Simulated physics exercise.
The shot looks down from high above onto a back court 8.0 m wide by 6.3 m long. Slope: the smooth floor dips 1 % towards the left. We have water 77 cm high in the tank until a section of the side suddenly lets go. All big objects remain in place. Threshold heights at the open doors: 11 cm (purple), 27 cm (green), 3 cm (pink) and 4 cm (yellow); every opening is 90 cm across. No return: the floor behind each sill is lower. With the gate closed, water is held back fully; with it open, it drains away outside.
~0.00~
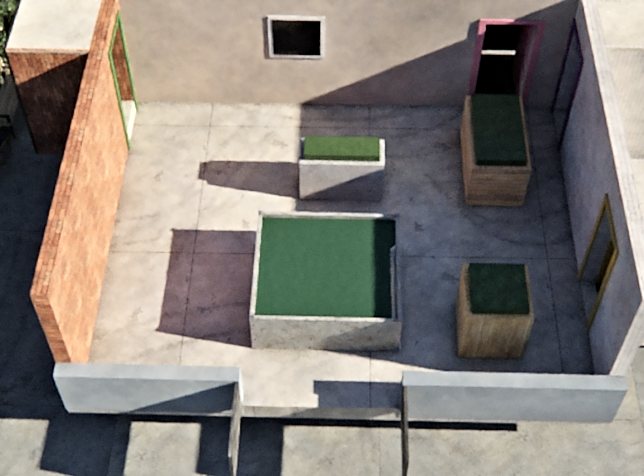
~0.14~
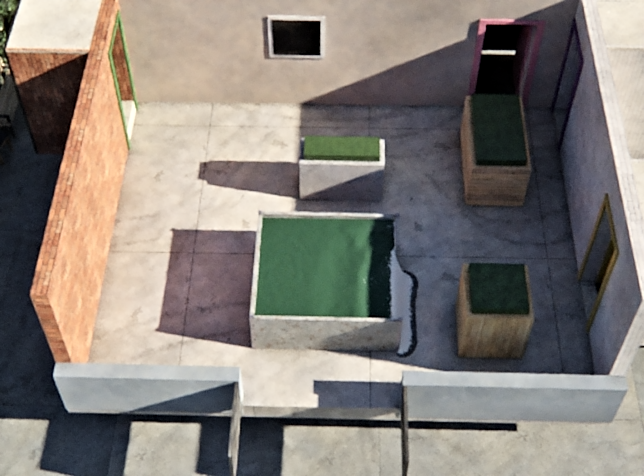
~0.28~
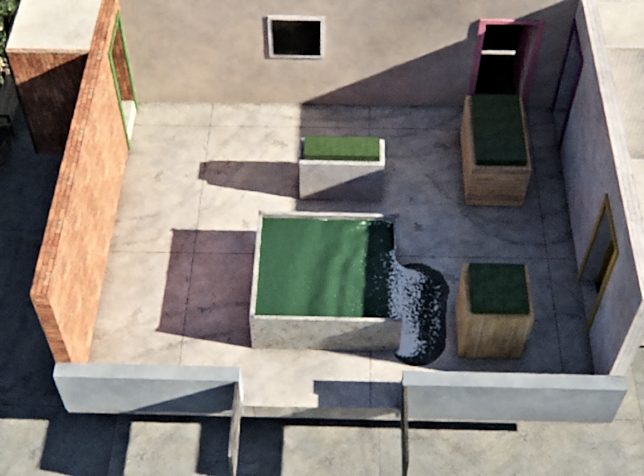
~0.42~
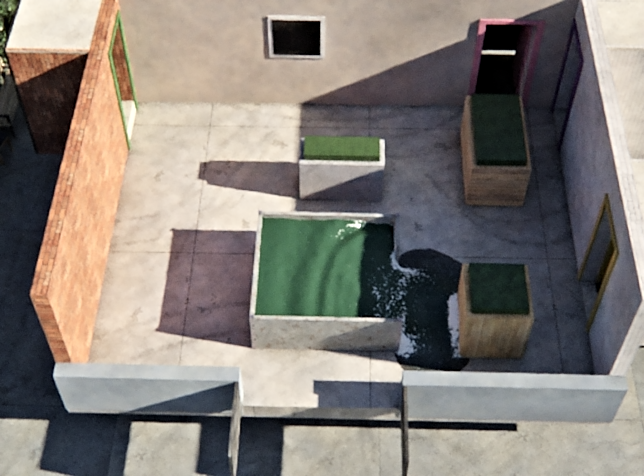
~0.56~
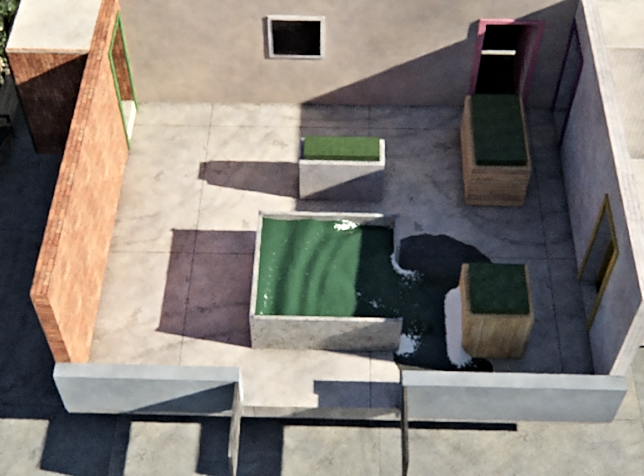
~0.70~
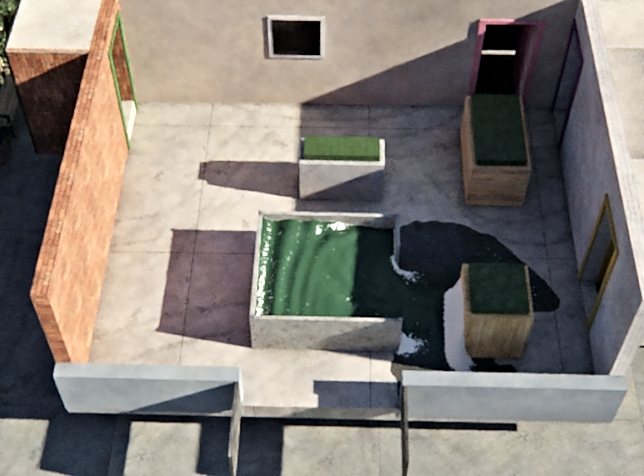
We see a walled courtyard from above, where green water pours from the right side of a large open tank, spreads across the pale floor and flows around a nearby wooden block as ripples cross the tank.
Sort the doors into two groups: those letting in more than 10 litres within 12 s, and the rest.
The purple door goes in the first group; the green door goes with the rest; the pink door goes in the first group; the yellow door goes in the first group.
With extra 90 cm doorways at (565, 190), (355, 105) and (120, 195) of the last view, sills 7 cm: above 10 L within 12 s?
Note, doorways in listed order: Goes beyond, goes beyond, goes beyond.
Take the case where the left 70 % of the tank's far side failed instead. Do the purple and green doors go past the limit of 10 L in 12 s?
Against that limit the purple door gives a lower amount and the green door gives a greater amount.
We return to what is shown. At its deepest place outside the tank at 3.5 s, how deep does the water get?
About 26 cm at most.
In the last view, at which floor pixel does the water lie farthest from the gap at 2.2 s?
Near (553, 113).
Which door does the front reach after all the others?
Green.
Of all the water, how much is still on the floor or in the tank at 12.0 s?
I'd put it at some 80 percent still there.
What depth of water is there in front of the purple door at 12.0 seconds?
Looks like about 7.5 cm at that spot.
After 1.4 s water covers 20 % of the floor and is deepest (57 cm) near (452, 326); purple door not reached, green door not reached, pink door not reached, yellow door 7 cm at the sill, 22 L in.
After 2.2 s water covers 35 % of the floor and is deepest (47 cm) near (445, 395); purple door 4 cm at the sill, 0 L in, green door not reached, pink door not reached, yellow door 16 cm at the sill, 48 L in.
After 3.5 s water covers 55 % of the floor and is deepest (26 cm) near (562, 398); purple door 11 cm at the sill, 1 L in, green door not reached, pink door 12 cm at the sill, 35 L in, yellow door 9 cm at the sill, 97 L in.
After 7.0 s water covers 85 % of the floor and is deepest (15 cm) near (535, 120); purple door 14 cm at the sill, 34 L in, green door not reached, pink door 10 cm at the sill, 191 L in, yellow door 9 cm at the sill, 130 L in.
After 12.0 s water covers 95 % of the floor and is deepest (12 cm) near (122, 186); purple door 8 cm at the sill, 40 L in, green door 12 cm at the sill, 0 L in, pink door 8 cm at the sill, 286 L in, yellow door 5 cm at the sill, 153 L in.
